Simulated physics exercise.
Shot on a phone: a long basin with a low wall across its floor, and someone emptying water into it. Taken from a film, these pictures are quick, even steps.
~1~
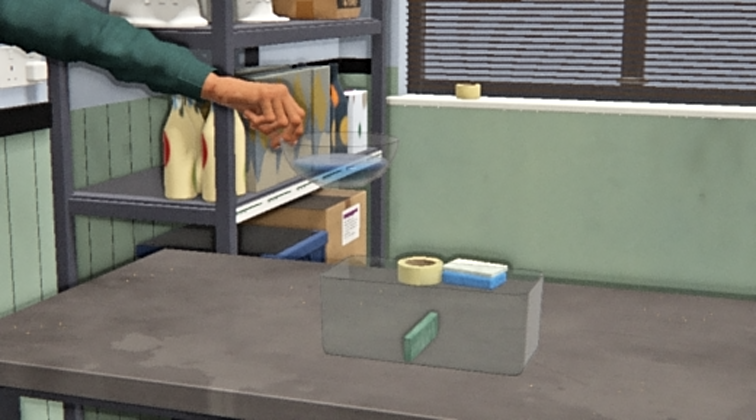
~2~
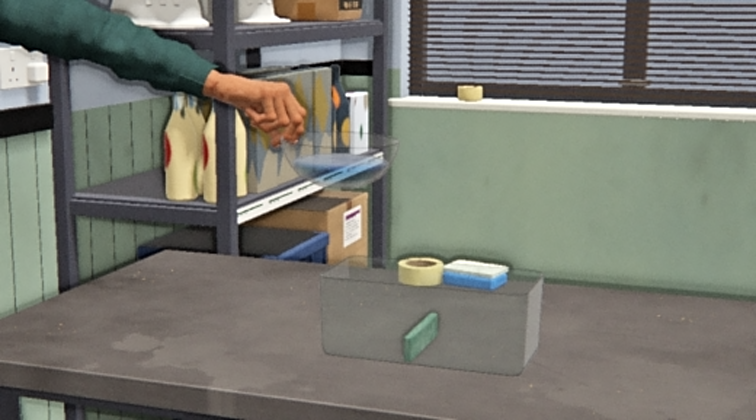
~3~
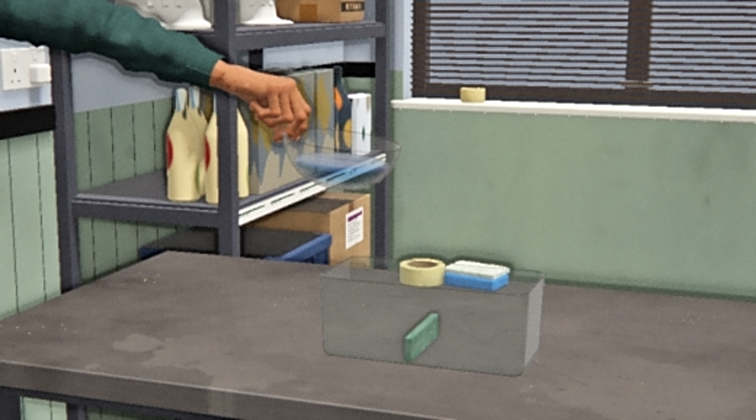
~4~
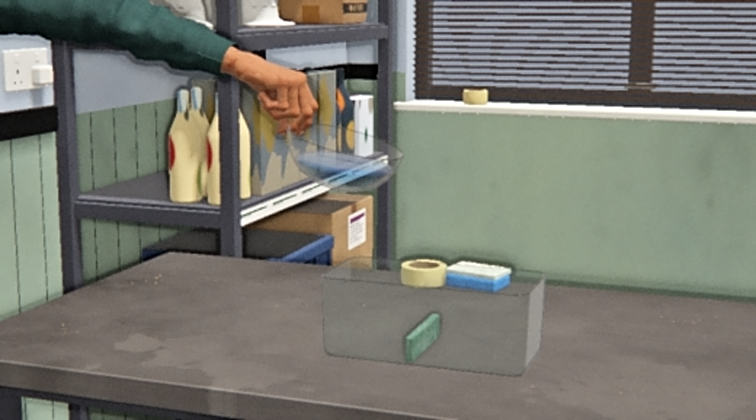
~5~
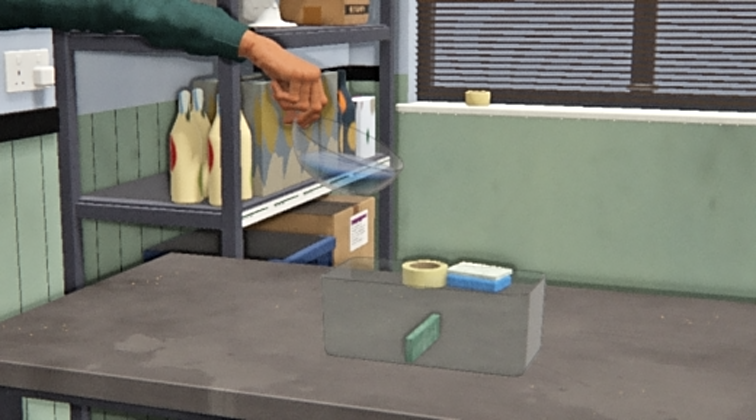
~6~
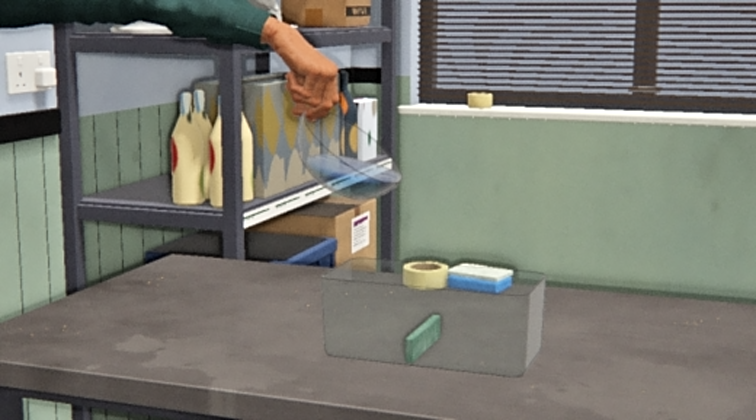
A hand in a dark green sleeve held a clear, shallow bowl of water above a see-through basin on a grey table, then gradually tilted it further and further down to the right.
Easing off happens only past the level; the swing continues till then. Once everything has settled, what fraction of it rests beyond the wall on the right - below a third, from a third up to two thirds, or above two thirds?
No lower than a third, no higher than two thirds.
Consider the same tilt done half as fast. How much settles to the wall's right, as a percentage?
55 per cent or thereabouts.
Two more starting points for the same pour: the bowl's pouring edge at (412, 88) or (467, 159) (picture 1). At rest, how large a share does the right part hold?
In turn 70 % and 80 %.
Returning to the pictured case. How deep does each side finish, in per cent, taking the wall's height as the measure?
30 per cent left, 30 per cent right.
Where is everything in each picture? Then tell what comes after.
In the first picture, it leans 0°; its right rim is at (396, 143); the water meets the walls at (296, 158) and (389, 163); the long basin's rim runs from (334, 266) to (536, 284); the wall's top is at (421, 326).
In the second picture, it leans 2°; its right rim is at (396, 145); the water meets the walls at (296, 157) and (389, 164).
In the third picture, it leans 7°; its right rim is at (398, 151); the water meets the walls at (297, 155) and (390, 166).
In the fourth picture, it leans 14°; its right rim is at (400, 159); the water meets the walls at (301, 153) and (392, 170).
In the fifth picture, it leans 25°; its right rim is at (400, 171); the water meets the walls at (304, 153) and (392, 173).
In the sixth picture, it leans 37°; its right rim is at (397, 184); the water meets the walls at (310, 155) and (395, 177); 1 per cent is over the edge.
A moment on, the bowl is tipped on its side and 5 per cent is still to pour, 16 is left of the wall and 29 right of it.
Next, the bowl is tipped on its side and 0 per cent is still to pour, 45 is left of the wall and 52 right of it.
Then the bowl is tipped on its side and 0 per cent is still to pour, 47 is left of the wall and 50 right of it.
Later the bowl is tipped on its side and 0 per cent is still to pour, 47 is left of the wall and 50 right of it.
Finally, 47 per cent lies left of the wall, 50 right of it and 3 outside.
